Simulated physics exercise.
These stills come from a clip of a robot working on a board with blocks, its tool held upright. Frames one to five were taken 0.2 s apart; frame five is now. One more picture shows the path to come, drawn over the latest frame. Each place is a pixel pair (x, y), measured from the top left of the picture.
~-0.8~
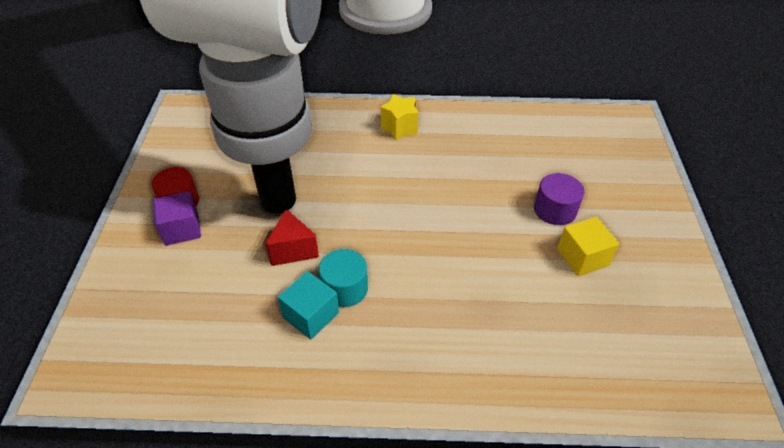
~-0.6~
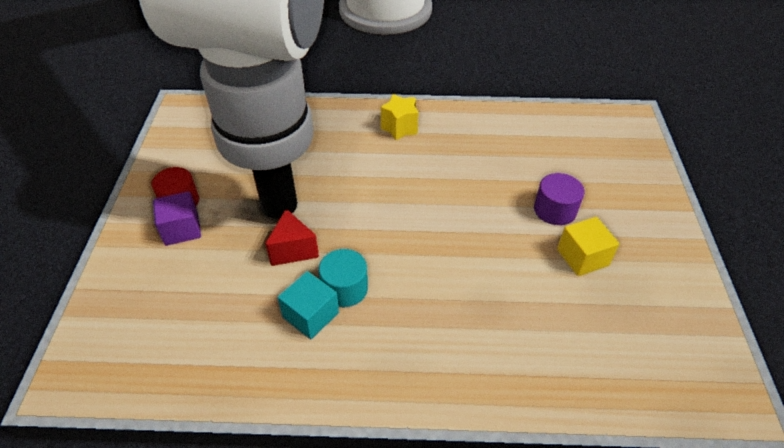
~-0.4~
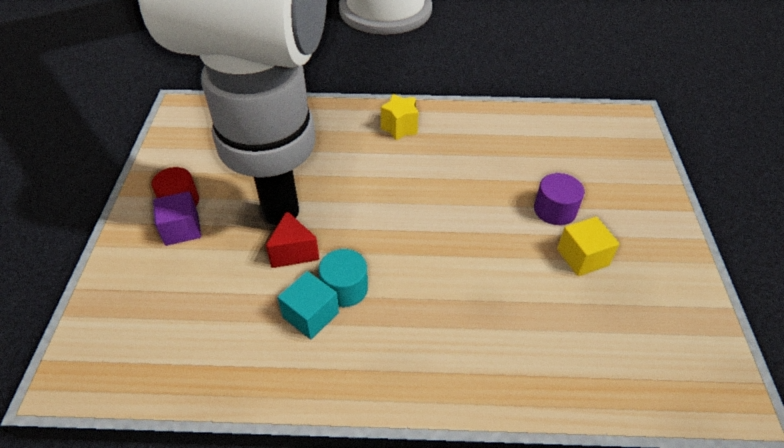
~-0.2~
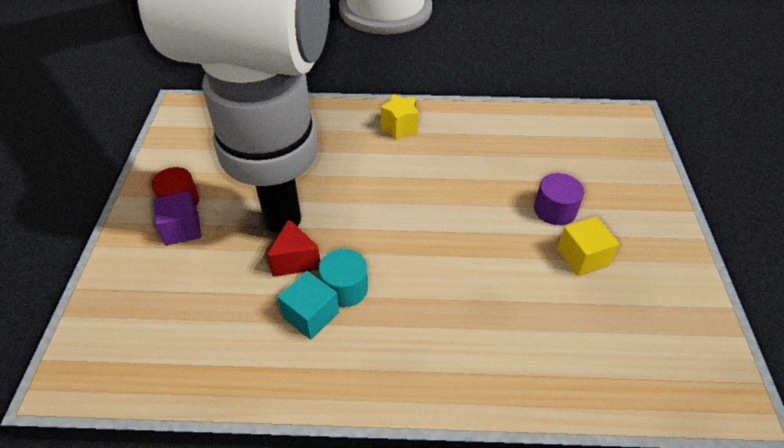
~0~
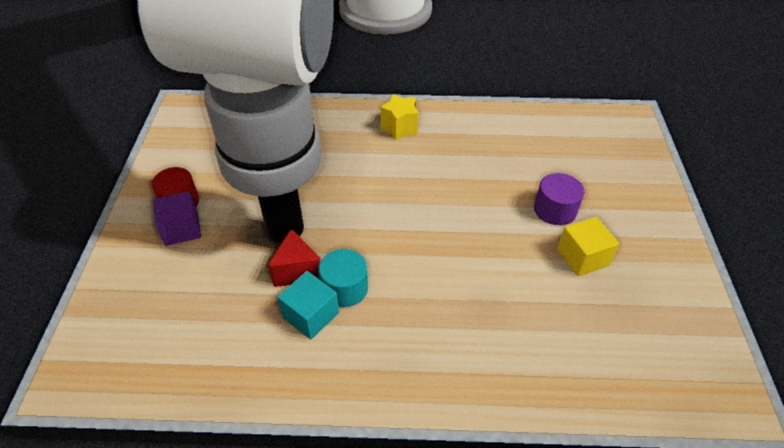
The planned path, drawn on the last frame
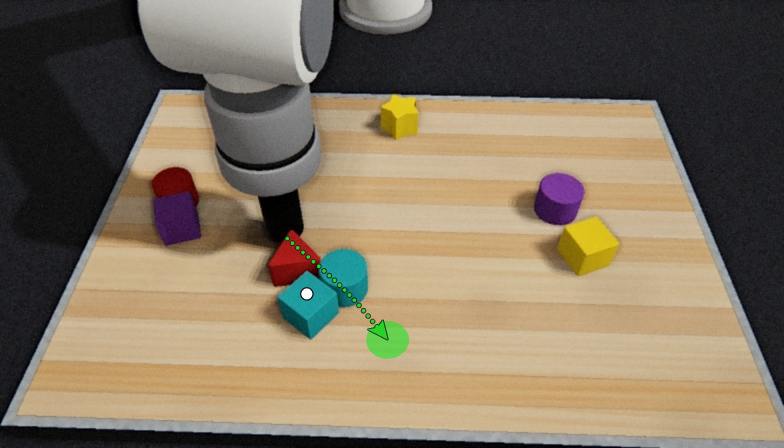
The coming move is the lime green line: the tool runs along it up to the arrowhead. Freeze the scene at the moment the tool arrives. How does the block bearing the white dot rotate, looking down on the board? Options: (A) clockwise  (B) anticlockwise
Correct choice: B.
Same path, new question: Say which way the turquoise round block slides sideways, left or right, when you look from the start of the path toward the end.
Its shift is leftward.
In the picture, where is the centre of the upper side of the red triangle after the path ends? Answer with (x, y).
At roughly (306, 285).
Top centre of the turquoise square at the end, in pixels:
It ends at (295, 324).
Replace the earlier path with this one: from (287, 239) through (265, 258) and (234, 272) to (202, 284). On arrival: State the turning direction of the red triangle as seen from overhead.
In a top view, it turns counterclockwise.
The line goes from (287, 239) through (338, 283) to (388, 339); the dot is on the turquoise square.
What follows on the original path. One third of the way, tool (319, 258); red triangle (301, 276), turned 65° clockwise; turquoise square (299, 320), turned 25° anticlockwise; turquoise round block (350, 270).
Two thirds of the way, tool (354, 291); red triangle (306, 285), turned 115° clockwise; turquoise square (295, 324), turned 40° anticlockwise; turquoise round block (393, 298).
At the end, tool (388, 331); red triangle (306, 285), turned 115° clockwise; turquoise square (295, 324), turned 40° anticlockwise; turquoise round block (436, 319).
